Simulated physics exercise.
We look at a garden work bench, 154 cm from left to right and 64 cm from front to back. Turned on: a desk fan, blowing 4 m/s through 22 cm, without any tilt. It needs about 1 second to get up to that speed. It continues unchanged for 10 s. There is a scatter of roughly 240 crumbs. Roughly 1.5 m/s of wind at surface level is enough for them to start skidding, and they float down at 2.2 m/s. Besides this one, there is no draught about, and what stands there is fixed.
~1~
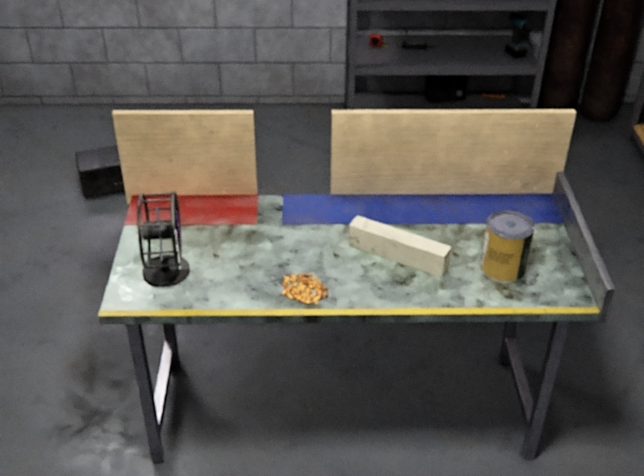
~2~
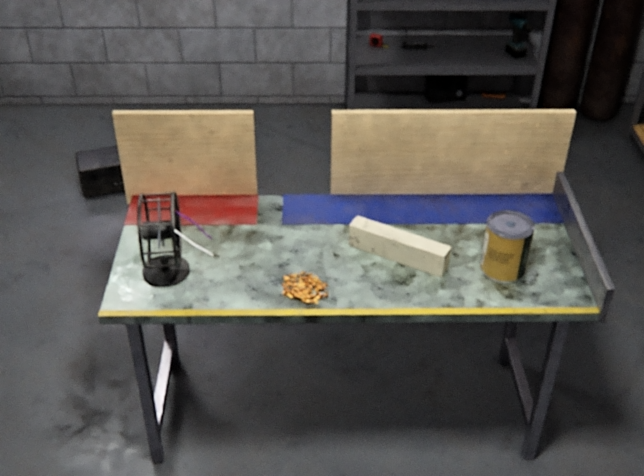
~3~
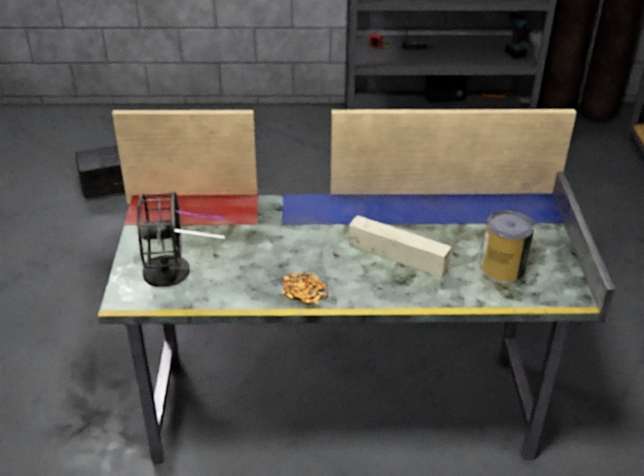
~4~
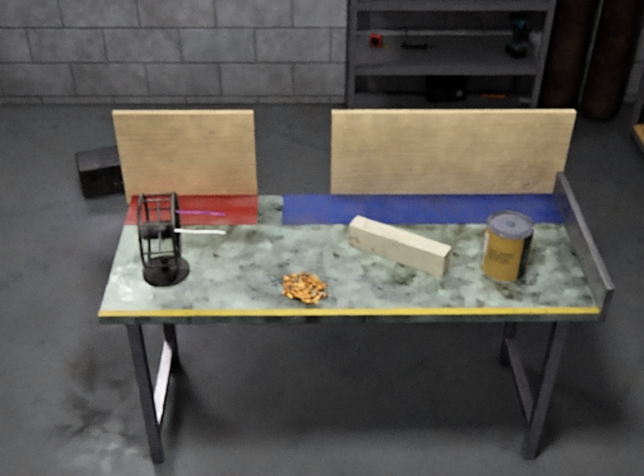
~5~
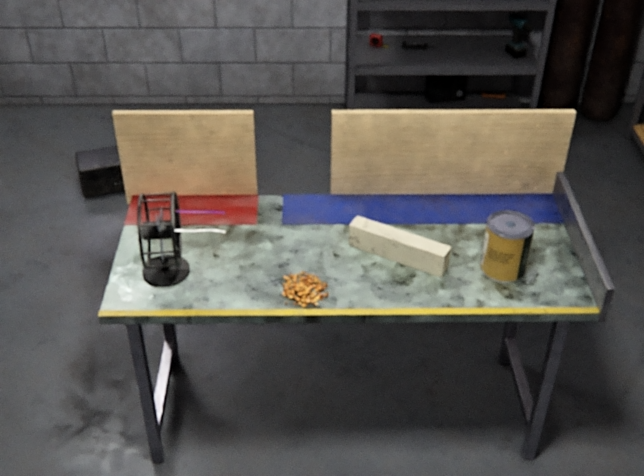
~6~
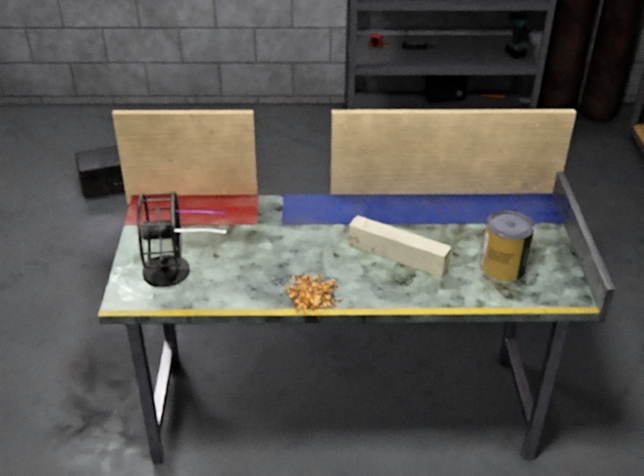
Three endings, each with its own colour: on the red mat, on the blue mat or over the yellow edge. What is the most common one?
The largest share goes to yellow.
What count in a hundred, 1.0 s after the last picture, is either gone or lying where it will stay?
The share is near 40 per cent.
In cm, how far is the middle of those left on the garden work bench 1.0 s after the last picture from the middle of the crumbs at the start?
About 10 cm.
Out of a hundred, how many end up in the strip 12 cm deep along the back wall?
Share: Around 0 percent.
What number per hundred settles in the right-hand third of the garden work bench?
Roughly 0 %.
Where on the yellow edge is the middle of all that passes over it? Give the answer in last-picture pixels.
I'd say roughly (402, 315).
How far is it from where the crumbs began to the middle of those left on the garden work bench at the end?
10 cm.
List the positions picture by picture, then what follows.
In the first picture, the middle of the crumbs is near (303, 290), none has stirred yet and the mouth of the desk fan is at (160, 230).
In the second picture, the middle of the crumbs is near (303, 287), none has stirred yet, the red mat is centred on (193, 210), the blue mat is centred on (421, 209) and the yellow edge is centred on (350, 315).
In the third picture, the middle of the crumbs is near (303, 287), none has stirred yet, the top of a plank is at (400, 235) and the top of a tin is at (511, 224).
In the fourth picture, the middle of the crumbs is near (303, 287) and none has stirred yet.
In the fifth picture, the middle of the crumbs is near (306, 288) and about 1 % have left their places.
In the sixth picture, the middle of the crumbs is near (313, 294), the farthest in sight from the desk fan is at (342, 300) and about 60 % have left their places.
Then, 1.0 s after the last picture the count stands so, 0 % are on the red mat, 0 % on the blue mat and 26 % over the yellow edge; the middle of those still in play is near (319, 302).
Then, 2.2 s after the last picture the count stands so, 0 % are on the red mat, 0 % on the blue mat and 32 % over the yellow edge; the middle of those still in play is near (323, 303).
Then, 4.6 s after the last picture the count stands so, 0 % are on the red mat, 0 % on the blue mat and 33 % over the yellow edge; the middle of those still in play is near (322, 305).
Then, 9.1 s after the last picture, at the end, 0 % are on the red mat, 0 % on the blue mat and 34 % over the yellow edge; the middle of those still in play is near (323, 303).
